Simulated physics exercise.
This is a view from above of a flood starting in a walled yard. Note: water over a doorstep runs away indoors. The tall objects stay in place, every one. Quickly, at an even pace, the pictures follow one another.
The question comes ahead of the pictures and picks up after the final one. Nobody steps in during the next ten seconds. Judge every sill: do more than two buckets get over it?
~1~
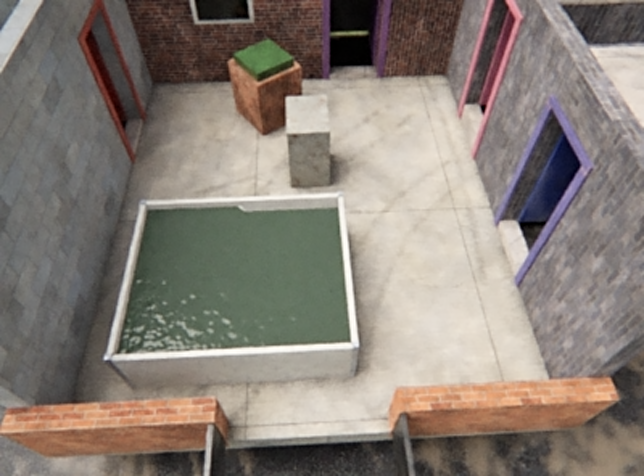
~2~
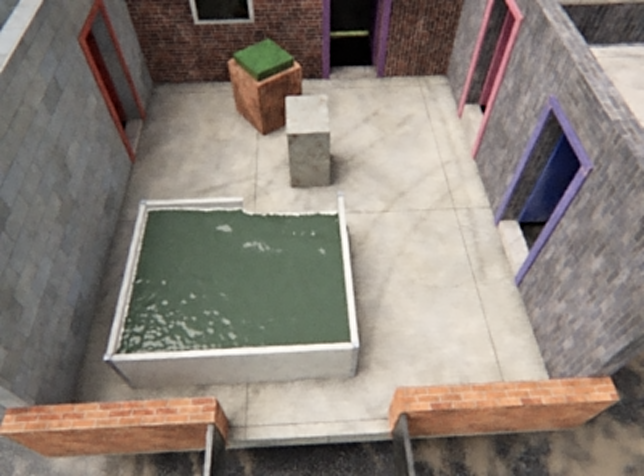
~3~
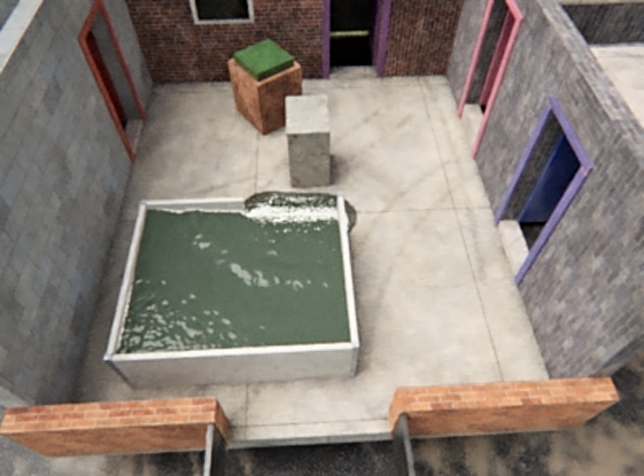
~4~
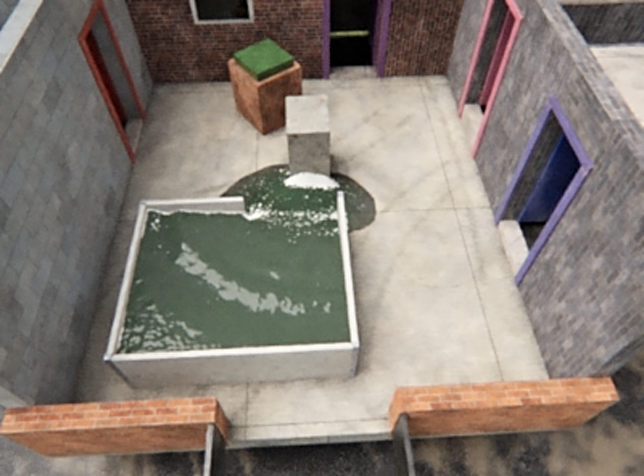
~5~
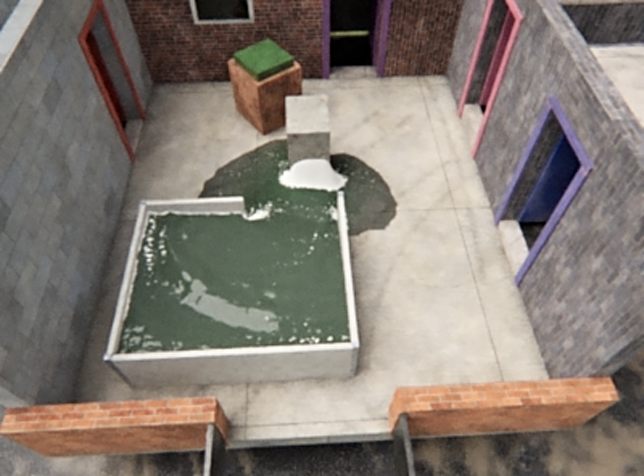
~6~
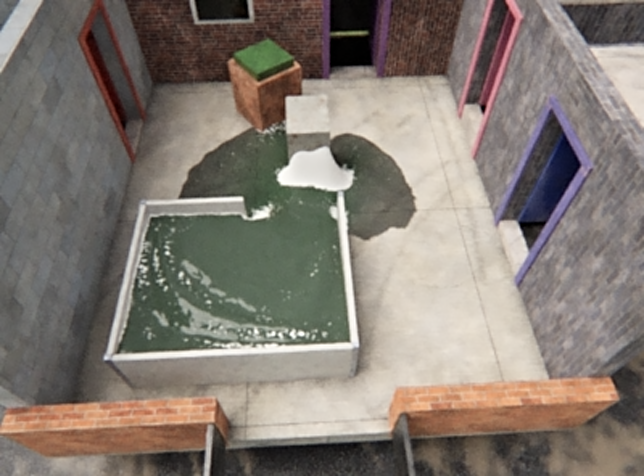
Verdict: Blue door - two or fewer get over; purple door - more than two get over; pink door - two or fewer get over; red door - more than two get over.
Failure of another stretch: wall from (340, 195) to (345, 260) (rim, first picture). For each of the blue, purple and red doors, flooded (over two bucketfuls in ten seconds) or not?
As I see it, the blue door breaks the limit, the purple door breaks the limit and the red door stays within bounds.
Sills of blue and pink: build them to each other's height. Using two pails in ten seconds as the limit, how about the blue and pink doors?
After the swap the blue door stays within it and the pink door overflows the limit.
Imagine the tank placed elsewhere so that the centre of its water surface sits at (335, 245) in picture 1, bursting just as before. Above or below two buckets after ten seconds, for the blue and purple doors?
Result - blue door ends up below, purple door ends up above.
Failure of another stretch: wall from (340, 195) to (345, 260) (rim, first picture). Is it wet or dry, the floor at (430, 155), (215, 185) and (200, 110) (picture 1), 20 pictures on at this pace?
One by one: Waterlogged; unsoaked; unsoaked.
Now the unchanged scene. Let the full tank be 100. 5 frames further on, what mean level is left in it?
Roughly 70 percent.
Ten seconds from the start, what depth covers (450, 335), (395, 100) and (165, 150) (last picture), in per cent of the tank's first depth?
Approx. values, in order: 12 %, 14 %, 14 %.
A moment on, water covers 40 % of the floor; the blue door not reached, the purple door not reached, the pink door not reached, the red door not reached.
Next, water covers 60 % of the floor; the blue door wet at the sill, nothing in, the purple door wet at the sill, nothing in, the pink door wet at the sill, nothing in, the red door under two buckets in.
Then, water covers 70 % of the floor; the blue door wet at the sill, nothing in, the purple door wet at the sill, nothing in, the pink door wet at the sill, nothing in, the red door over two buckets in.
Later, water covers 90 % of the floor; the blue door wet at the sill, nothing in, the purple door over two buckets in, the pink door wet at the sill, nothing in, the red door far over two buckets in.
In the end, water covers 95 % of the floor; the blue door wet at the sill, nothing in, the purple door over two buckets in, the pink door wet at the sill, nothing in, the red door far over two buckets in.
